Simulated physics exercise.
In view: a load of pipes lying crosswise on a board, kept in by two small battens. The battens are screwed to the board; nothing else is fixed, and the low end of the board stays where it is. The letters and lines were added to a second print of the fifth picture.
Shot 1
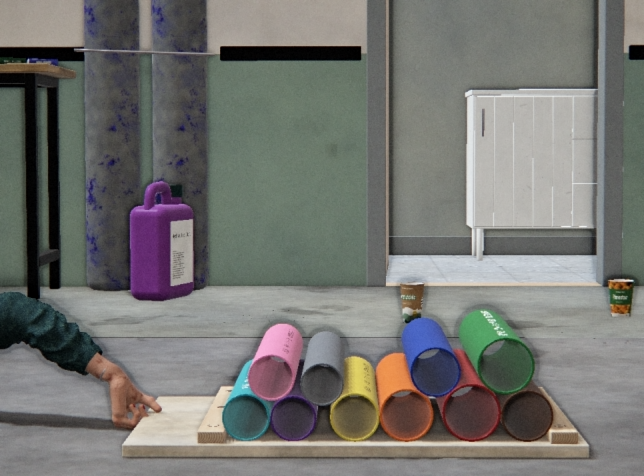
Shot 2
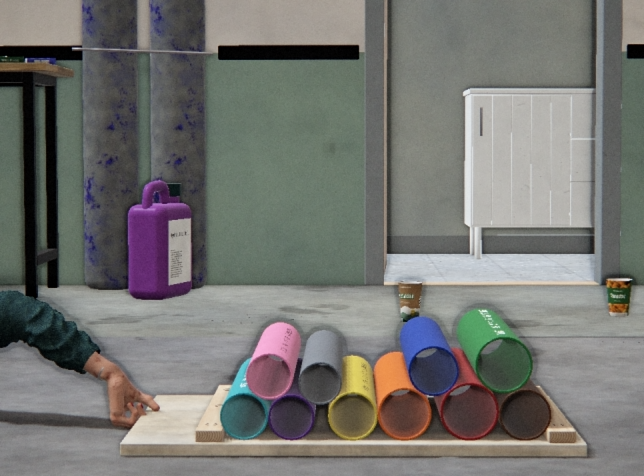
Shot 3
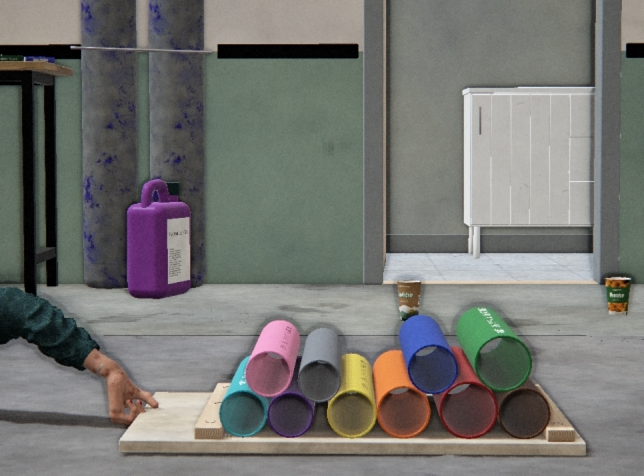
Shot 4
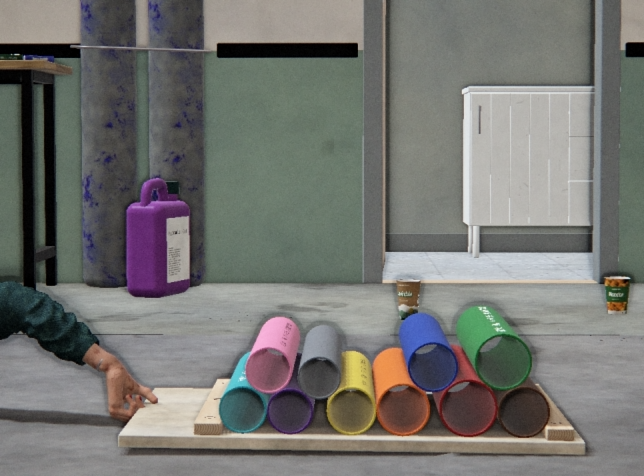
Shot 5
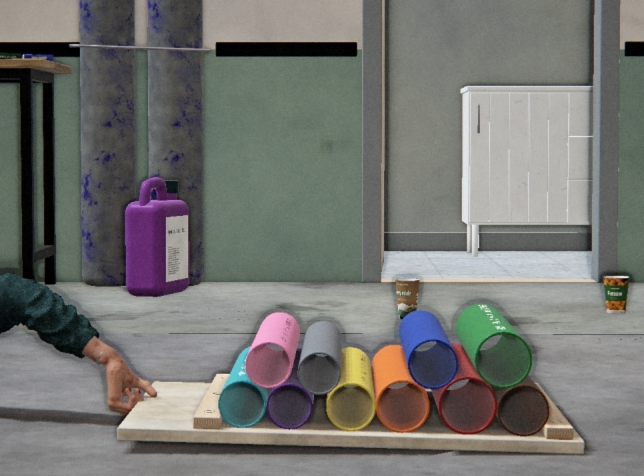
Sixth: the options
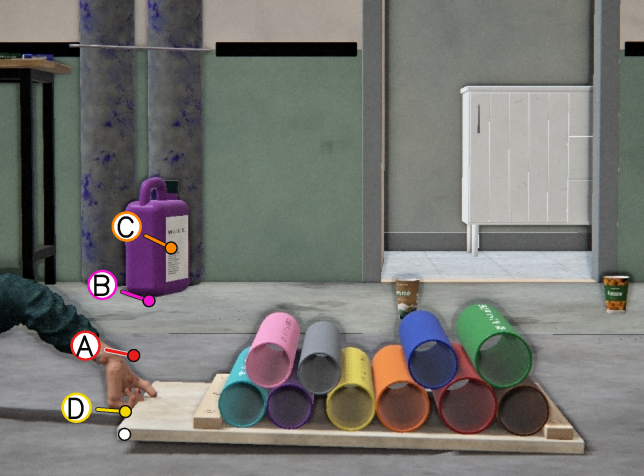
A room with a grey floor and green lower walls is seen from the front, with a purple jug at left, a white cabinet beyond a doorway and two paper cups. Pink, grey, blue and green pipes lie above turquoise, purple, yellow, orange, red and brown ones on a battened board. A hand stays at its left end, and nothing visibly moves except the view, drifting very slightly right and down.
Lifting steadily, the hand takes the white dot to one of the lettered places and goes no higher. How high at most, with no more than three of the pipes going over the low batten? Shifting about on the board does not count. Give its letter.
Up to C.
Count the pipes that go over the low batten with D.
The count is none.
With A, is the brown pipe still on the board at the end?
Yes, with A.
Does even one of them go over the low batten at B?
No.
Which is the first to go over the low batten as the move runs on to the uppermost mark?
It is the green one.
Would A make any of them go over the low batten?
No, at A.
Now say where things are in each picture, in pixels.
In the first frame, board (355, 419); turquoise pipe (246, 417); purple pipe (293, 419).
In the second frame, purple pipe (291, 417); yellow pipe (353, 416).
In the third frame, board (352, 415); turquoise pipe (243, 414); purple pipe (291, 415); blue pipe (433, 369).
In the fourth frame, board (351, 413); turquoise pipe (243, 410); purple pipe (290, 411).
In the fifth frame, board (350, 409); turquoise pipe (242, 404); purple pipe (289, 407).
On the marked copy, A at (134, 356); B at (149, 301); C at (171, 248); D at (126, 412); the white dot at (125, 434).
Taking C. A third of the way, board at 16°.
Two thirds of the way, board at 26°.
When it is over, board at 26°, one over the low batten (green).
As for the rest, A none over the low batten; B none over the low batten; D none over the low batten.
